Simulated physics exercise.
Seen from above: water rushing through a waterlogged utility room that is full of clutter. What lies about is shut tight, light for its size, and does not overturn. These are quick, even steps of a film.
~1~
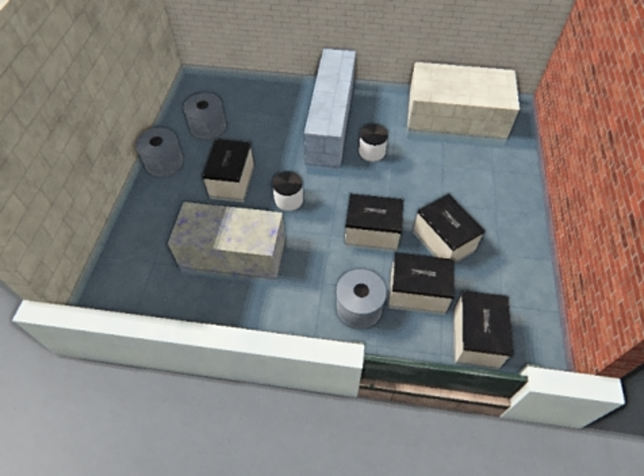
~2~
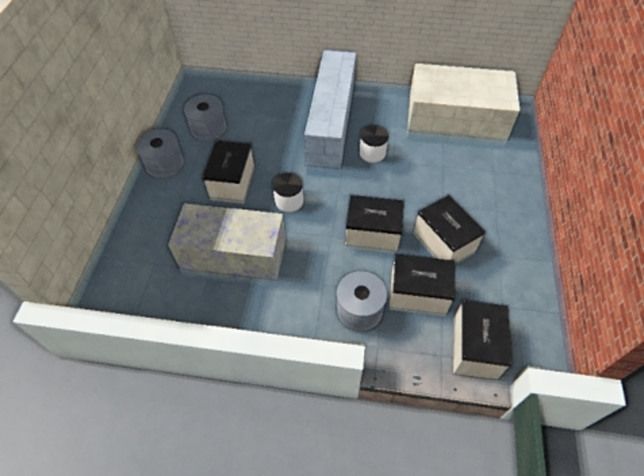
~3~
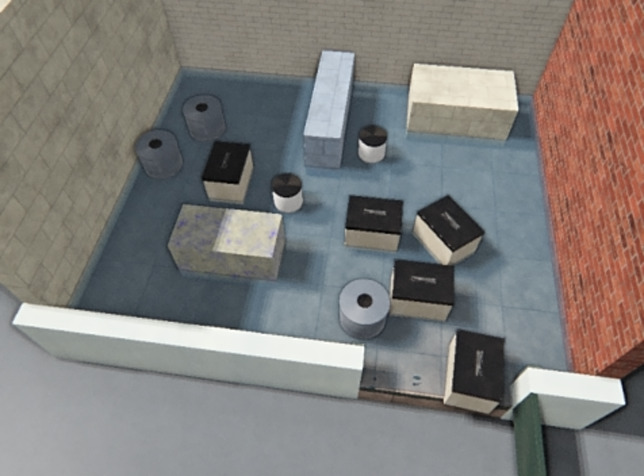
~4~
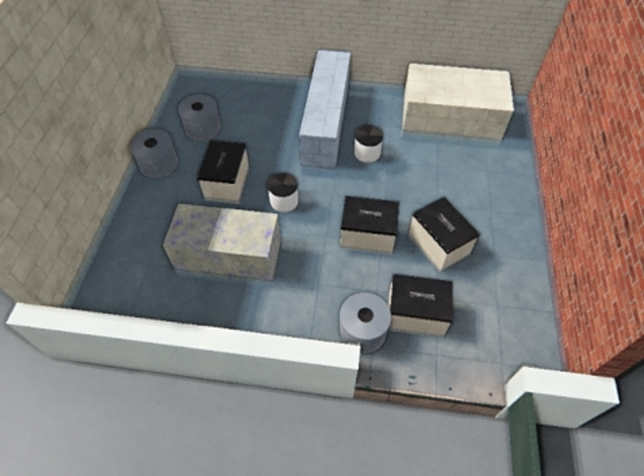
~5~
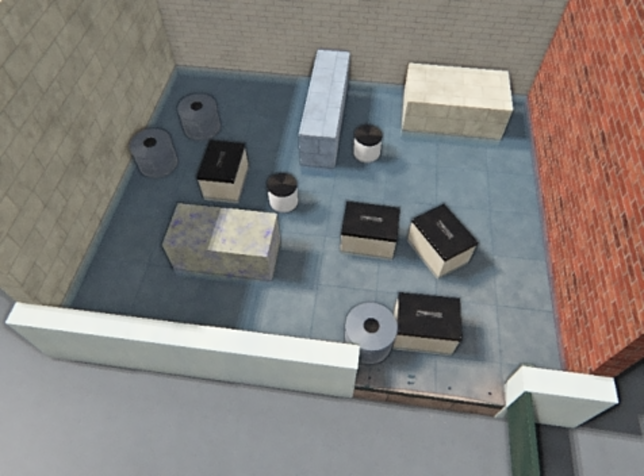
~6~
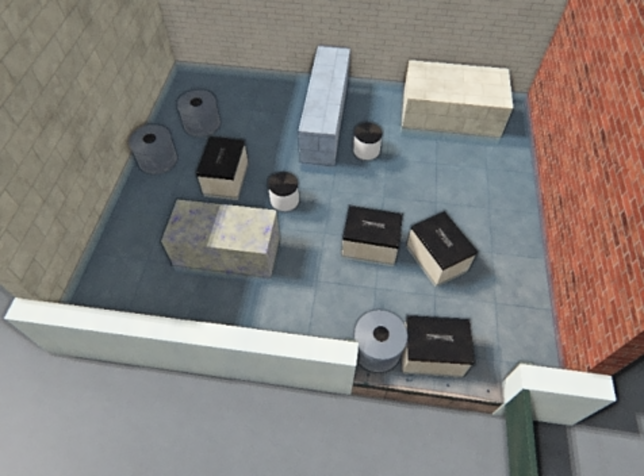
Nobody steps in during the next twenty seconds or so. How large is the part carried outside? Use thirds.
That comes to two thirds or more.
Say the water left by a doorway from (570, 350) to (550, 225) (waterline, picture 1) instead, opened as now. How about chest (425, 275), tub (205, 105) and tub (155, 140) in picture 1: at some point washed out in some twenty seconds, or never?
In that order: Through, stays, still in.
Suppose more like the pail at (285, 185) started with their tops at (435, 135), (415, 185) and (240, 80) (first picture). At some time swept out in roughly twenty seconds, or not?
As listed: Stays, through, kept in.
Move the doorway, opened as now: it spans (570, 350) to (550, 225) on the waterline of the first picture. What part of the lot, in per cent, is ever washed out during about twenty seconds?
Near 80 in a hundred.
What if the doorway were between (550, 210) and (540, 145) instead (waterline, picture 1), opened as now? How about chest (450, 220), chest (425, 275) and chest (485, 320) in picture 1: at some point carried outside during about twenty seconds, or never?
One after the other: Yes, out, gone.
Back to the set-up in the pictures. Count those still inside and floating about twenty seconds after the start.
It comes to 3.
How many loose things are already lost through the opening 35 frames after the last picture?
7 of them.
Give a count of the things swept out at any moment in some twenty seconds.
I count 7.
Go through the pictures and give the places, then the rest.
In the first frame, a chest at (424, 274), afloat; a tub at (361, 291), afloat; 0 of 10 have shifted.
In the second frame, a chest at (424, 275), afloat; a tub at (362, 293), afloat; 1 of 10 have shifted.
In the third frame, a chest at (424, 281), afloat, close to its start; a tub at (365, 301), afloat, close to its start; 2 of 10 have shifted.
In the fourth frame, a chest at (422, 297), afloat, close to its start; a tub at (365, 315) floats, close to its start; 3 of 10 have shifted.
In the fifth frame, a chest at (430, 315) floats, a stride from its start; a tub at (371, 326), afloat, a stride from its start; 5 of 10 have shifted.
In the sixth frame, a chest at (440, 338), afloat, a stride from its start; a tub at (381, 334), afloat, a stride from its start; 5 of 10 have shifted.
A moment on, 3 of 10 are out; 7 afloat.
Next, 5 of 10 are out; 5 afloat.
Later, 7 of 10 are out; 3 afloat.
In the end, 7 of 10 are out; 3 afloat.
